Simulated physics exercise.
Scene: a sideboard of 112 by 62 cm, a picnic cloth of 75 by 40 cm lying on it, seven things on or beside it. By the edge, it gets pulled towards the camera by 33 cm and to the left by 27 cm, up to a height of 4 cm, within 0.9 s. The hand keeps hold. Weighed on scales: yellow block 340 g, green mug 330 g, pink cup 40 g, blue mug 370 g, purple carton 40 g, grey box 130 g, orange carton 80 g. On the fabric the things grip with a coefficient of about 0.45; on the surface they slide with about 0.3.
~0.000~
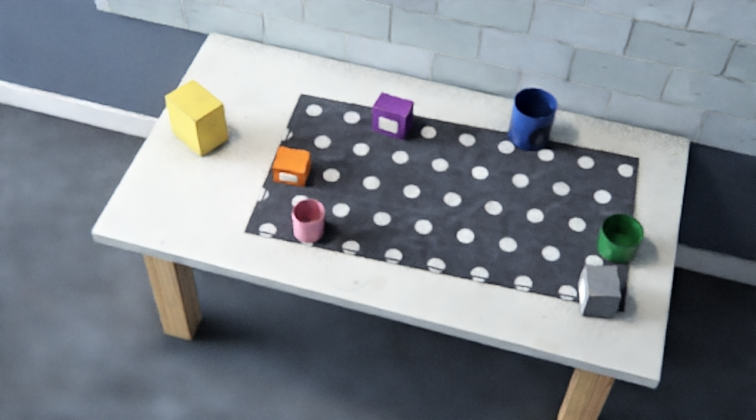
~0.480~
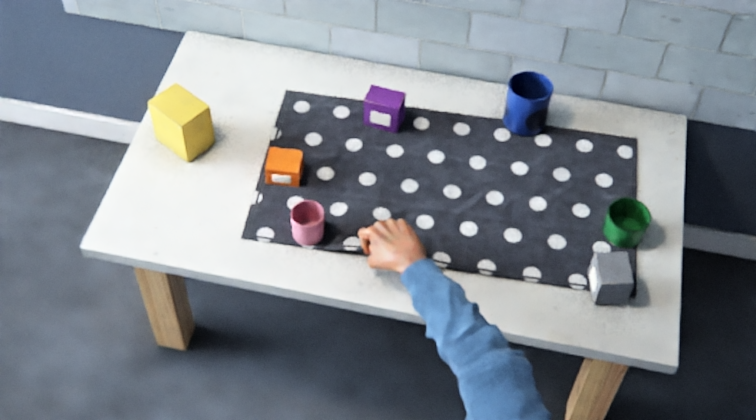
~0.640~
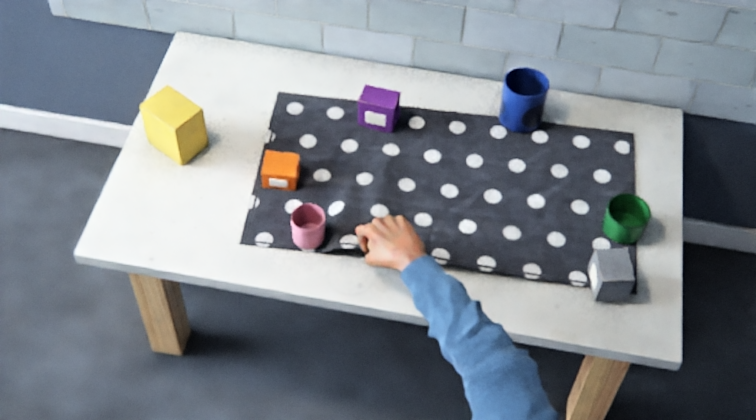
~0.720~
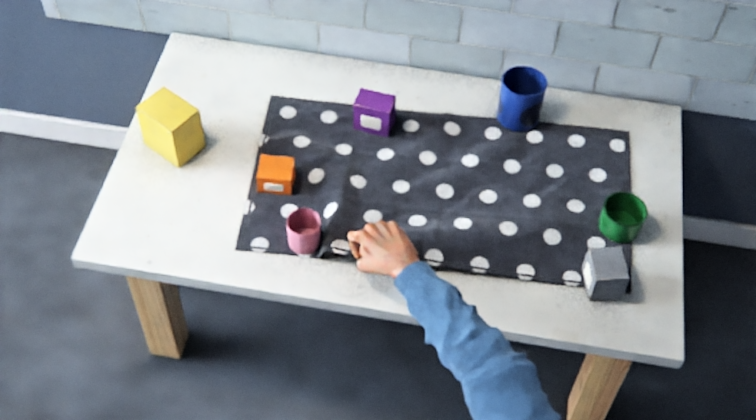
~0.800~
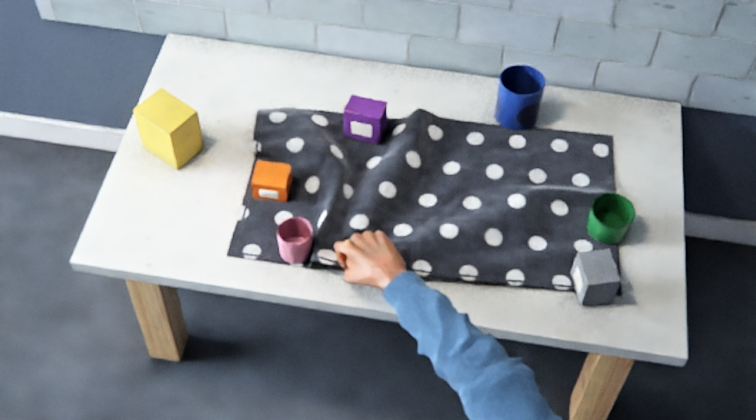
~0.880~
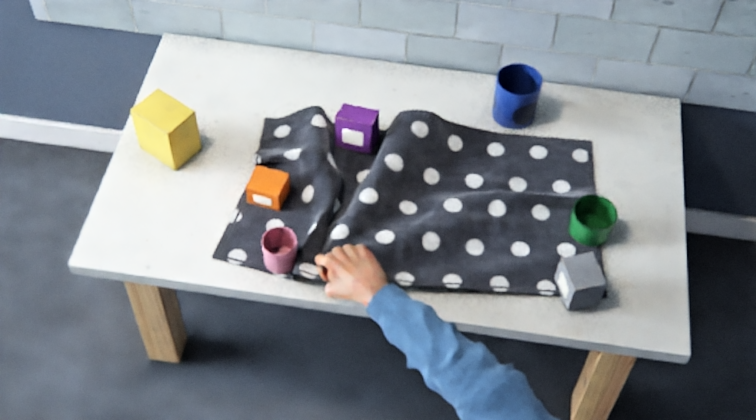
A hand in a blue sleeve grips the front edge of a dark polka-dot cloth on a white table against a pale brick wall, seen from above. On the cloth sit an orange carton, pink cup, purple carton, green mug and grey box, with a blue mug at the back and yellow block at left. As the camera shifts slightly, the hand drags the wrinkling cloth leftward and nearer, carrying objects along.
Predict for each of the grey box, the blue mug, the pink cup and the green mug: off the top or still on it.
Prediction: Grey box - off the top; blue mug - still on it; pink cup - off the top; green mug - still on it.
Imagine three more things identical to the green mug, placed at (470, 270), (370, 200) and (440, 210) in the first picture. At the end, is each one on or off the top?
By position: Off, off, off.
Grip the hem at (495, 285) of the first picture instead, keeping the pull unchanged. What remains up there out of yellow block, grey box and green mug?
If so, yellow block is still on top, grey box comes off and green mug comes off.
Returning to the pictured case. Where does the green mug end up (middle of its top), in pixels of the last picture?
Near (417, 274).
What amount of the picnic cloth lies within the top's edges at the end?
About 50 per cent.
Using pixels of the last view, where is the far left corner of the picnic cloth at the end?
Look around (85, 217) in the last picture - that's where it comes to rest.
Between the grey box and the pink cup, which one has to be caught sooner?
The pink one leads the way.
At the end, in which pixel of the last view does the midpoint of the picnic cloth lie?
Around (237, 293).
By 1.0 s, 95 % of the picnic cloth is still over the top; green mug 17 cm off its start, grey box 16 cm off its start, pink cup 16 cm off its start.
By 1.2 s, 75 % of the picnic cloth is still over the top; green mug 29 cm off its start, pink cup on its side, 29 cm off its start, grey box 26 cm off its start.
By 1.4 s, 60 % of the picnic cloth is still over the top; pink cup over the edge, green mug 39 cm off its start at (437, 262), grey box on its side, 36 cm off its start at (438, 365).
By 1.5 s, 50 % of the picnic cloth is still over the top; pink cup over the edge, grey box over the edge, green mug 44 cm off its start.
By 3.1 s, 50 % of the picnic cloth is still over the top; pink cup over the edge, grey box over the edge, green mug 44 cm off its start at (417, 274), blue mug 1 cm off its start at (520, 79).
